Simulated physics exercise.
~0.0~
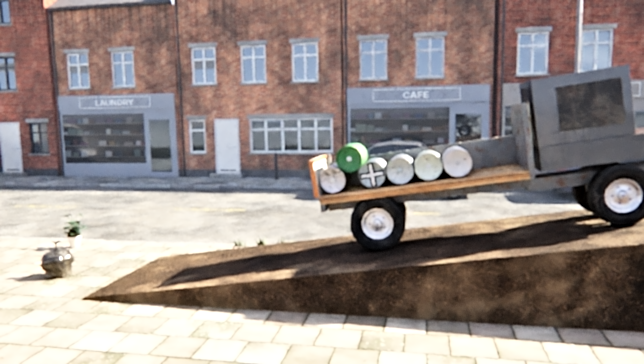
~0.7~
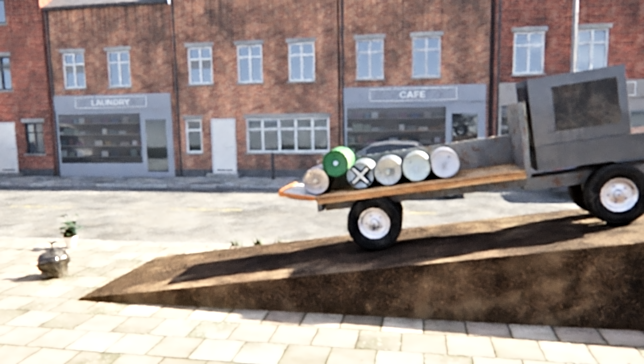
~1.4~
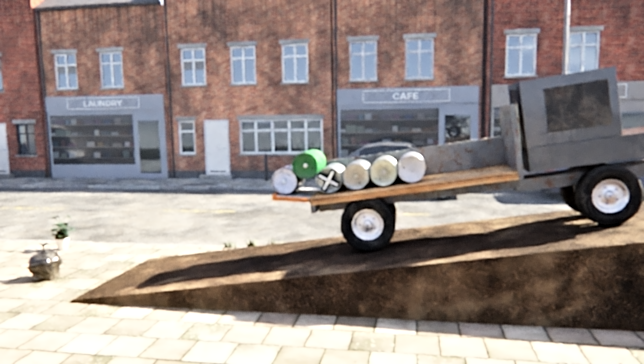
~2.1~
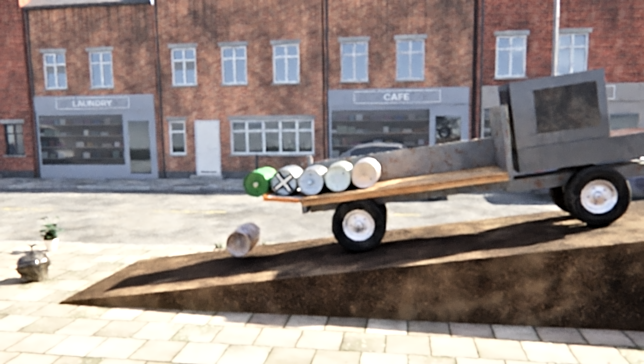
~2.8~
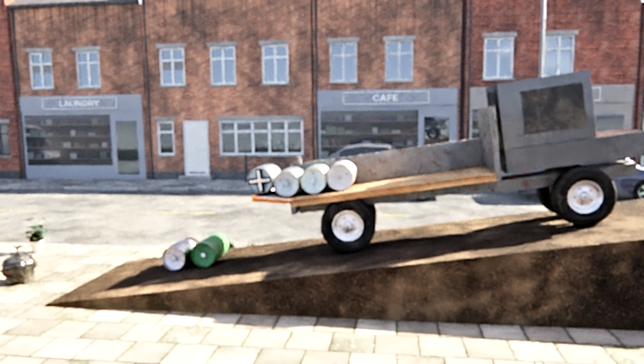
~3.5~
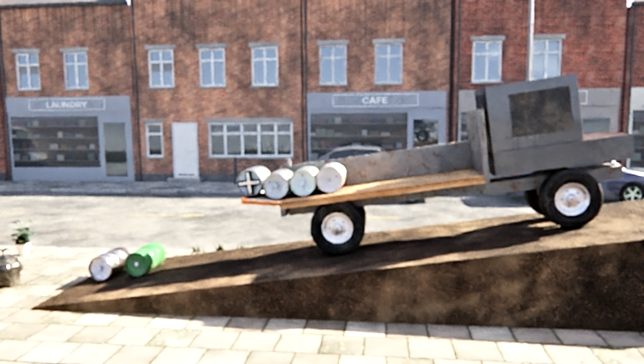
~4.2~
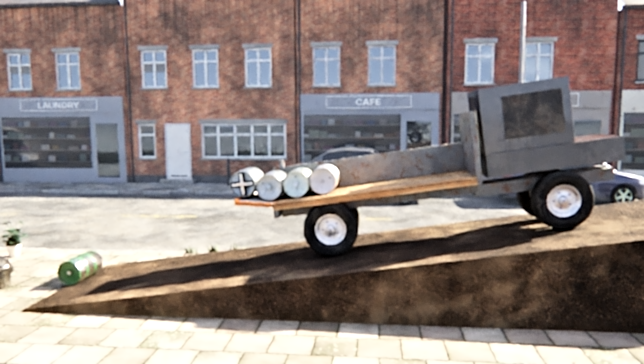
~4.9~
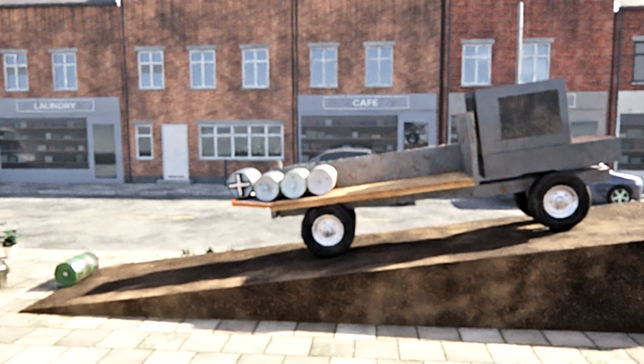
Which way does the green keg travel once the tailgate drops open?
The green keg travels to the left, off the back of the bed and on down the ramp.
A grey pick-up with a load of kegs on its wooden bed stands on a brown earth ramp that slopes down to the left, seen from the side across a paved street with a brick laundry and cafe behind. The tailgate at the left end drops open, and the kegs roll left towards it, the green one riding on top of others. A pale keg falls off the back first, then the green one follows. Both roll down the ramp, while the white-crossed keg and three pale ones stay aboard. The green keg ends lying near the foot of the slope.
